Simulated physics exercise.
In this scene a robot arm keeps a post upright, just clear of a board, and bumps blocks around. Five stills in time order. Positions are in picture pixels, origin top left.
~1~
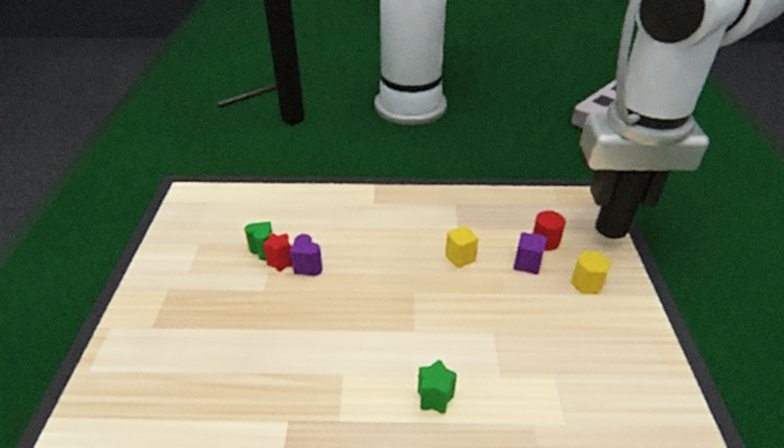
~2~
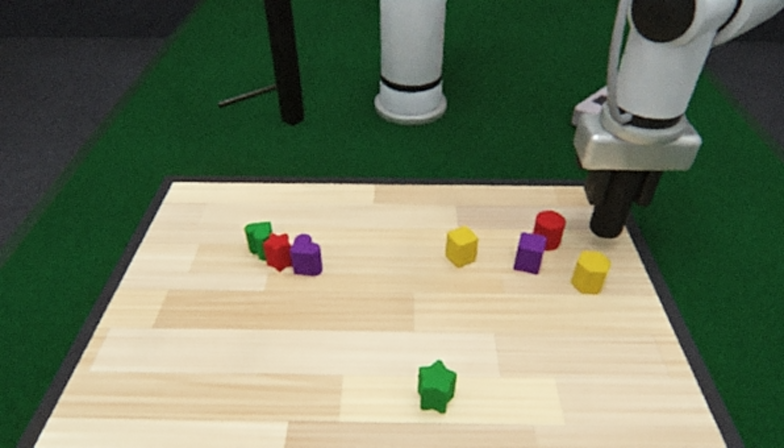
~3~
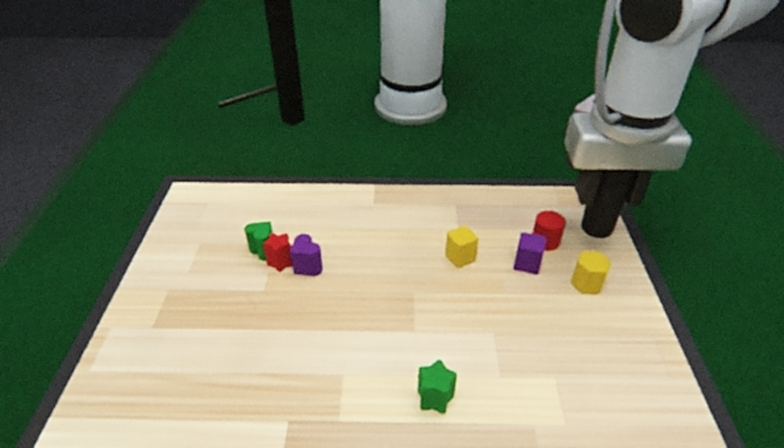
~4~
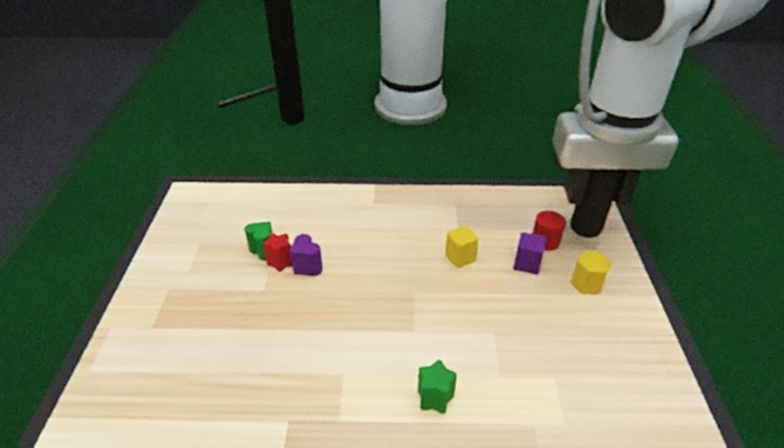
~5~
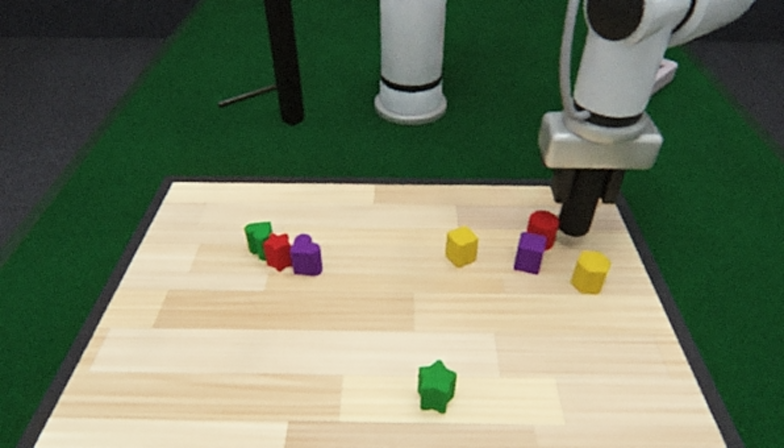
A pale wooden board lies on a green floor, seen from a fixed, raised viewpoint in front. Green, red and purple blocks cluster at the left, a green star sits near the front, and yellow, purple and red blocks stand at the right beside a white robot arm. The arm slides its dark post slowly left along the back, finally nudging the red cylinder slightly left while the other blocks stay still.
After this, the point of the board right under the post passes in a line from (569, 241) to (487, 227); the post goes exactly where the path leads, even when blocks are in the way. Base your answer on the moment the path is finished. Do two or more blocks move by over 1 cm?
No, it doesn't check out.
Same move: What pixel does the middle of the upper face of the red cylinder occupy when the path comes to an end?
Most likely (475, 221).
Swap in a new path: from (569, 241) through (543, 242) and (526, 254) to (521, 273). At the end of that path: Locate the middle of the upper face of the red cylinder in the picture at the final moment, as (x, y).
For the centre of its top, I'd go with (500, 223).
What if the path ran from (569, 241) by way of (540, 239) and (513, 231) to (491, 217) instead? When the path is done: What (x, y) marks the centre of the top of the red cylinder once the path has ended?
I'd place it at (488, 217), taking the centre of its top.
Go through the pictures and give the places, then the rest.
The first picture shows lower end of the post (611, 230), tops of blocks, yellow square piece (463, 235), purple square piece (532, 241), red cylinder (551, 219).
The second picture shows post (605, 230), blocks as before.
The third picture shows post (597, 229), blocks as before.
The fourth picture shows post (586, 229), blocks as before.
The fifth picture shows post (573, 228), yellow square piece (463, 235), purple square piece (532, 241), red cylinder (545, 219).
What follows on the original path. Halfway along, post (529, 221); red cylinder (504, 219).
At the end, post (489, 215); yellow square piece (461, 236); purple square piece not moved; red cylinder (475, 221).
